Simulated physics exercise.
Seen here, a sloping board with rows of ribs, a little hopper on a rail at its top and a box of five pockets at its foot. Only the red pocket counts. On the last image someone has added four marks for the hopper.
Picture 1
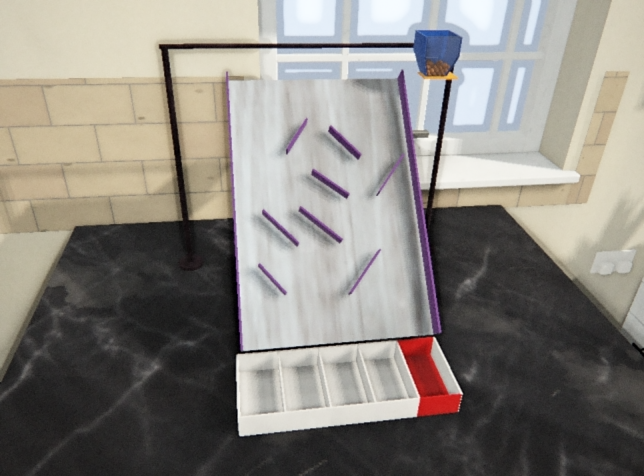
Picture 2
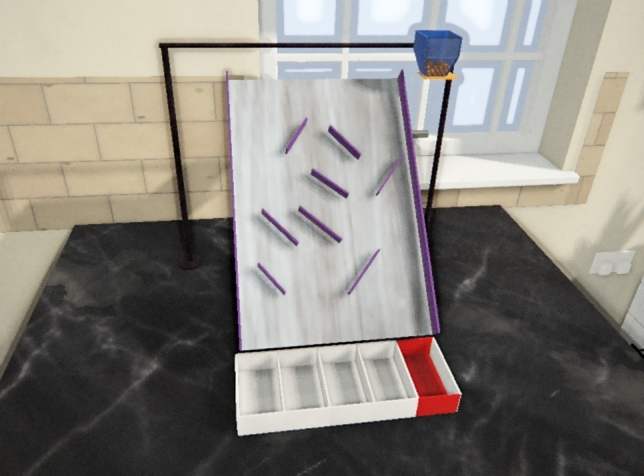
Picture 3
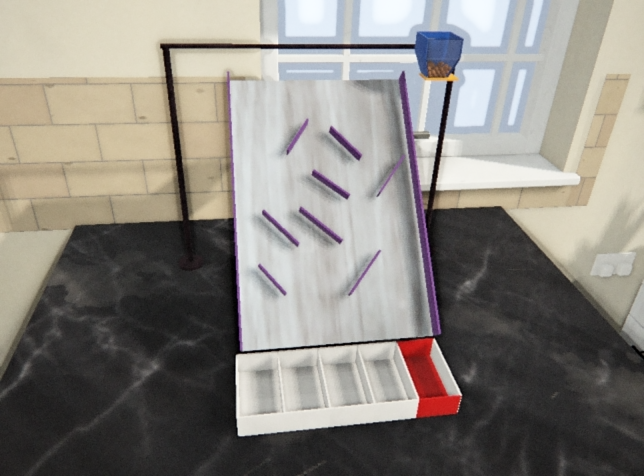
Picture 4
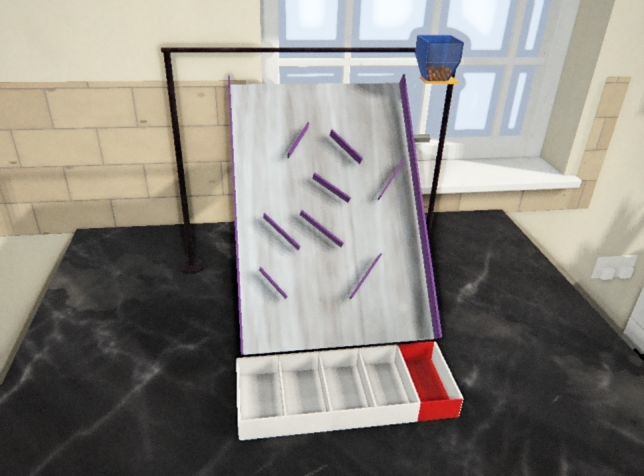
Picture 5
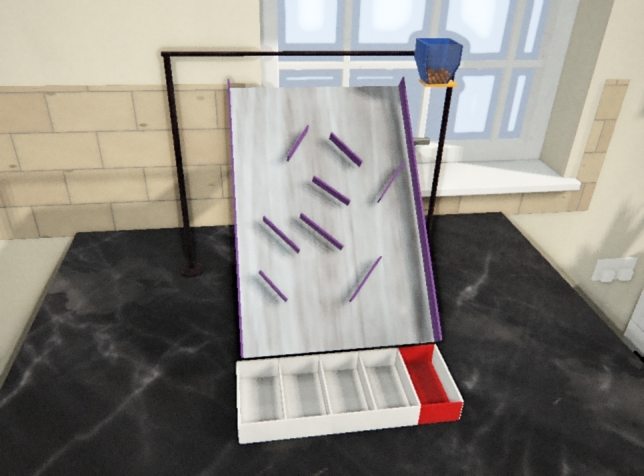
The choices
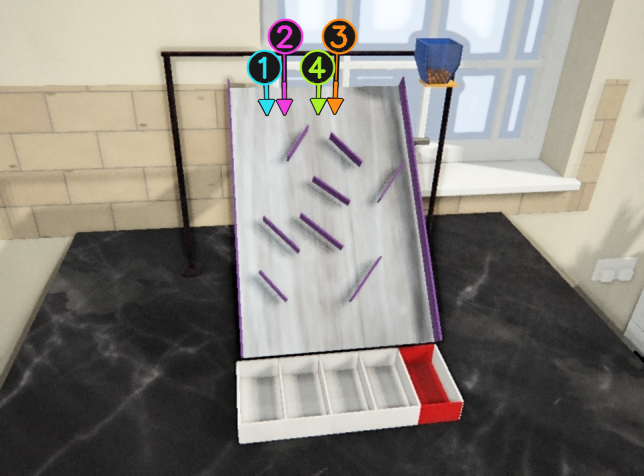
At first, a blue hopper holding small orange-brown pieces sits on a dark rail at the upper right of a sloping board with purple ribs, above a box with one red pocket at its right end. The view then shifts very slightly, while the hopper and board stay put.
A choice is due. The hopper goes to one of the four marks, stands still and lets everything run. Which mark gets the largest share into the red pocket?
Mark 4 does it best.
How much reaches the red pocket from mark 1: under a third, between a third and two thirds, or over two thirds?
Under a third.
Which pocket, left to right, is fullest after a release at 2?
It is the first one.
On the marked copy, mark 1 meets the board at (266, 109); mark 2 meets the board at (284, 109); mark 3 meets the board at (334, 108); mark 4 meets the board at (318, 108).
With 1, none in the red pocket, most in other pockets, a small part outside the box.
With 2, a stray few in the red pocket, most in other pockets, a small part outside the box.
With 3, a small part in the red pocket, most in other pockets, a small part outside the box.
With 4, about a third in the red pocket, about half in other pockets, a small part outside the box.
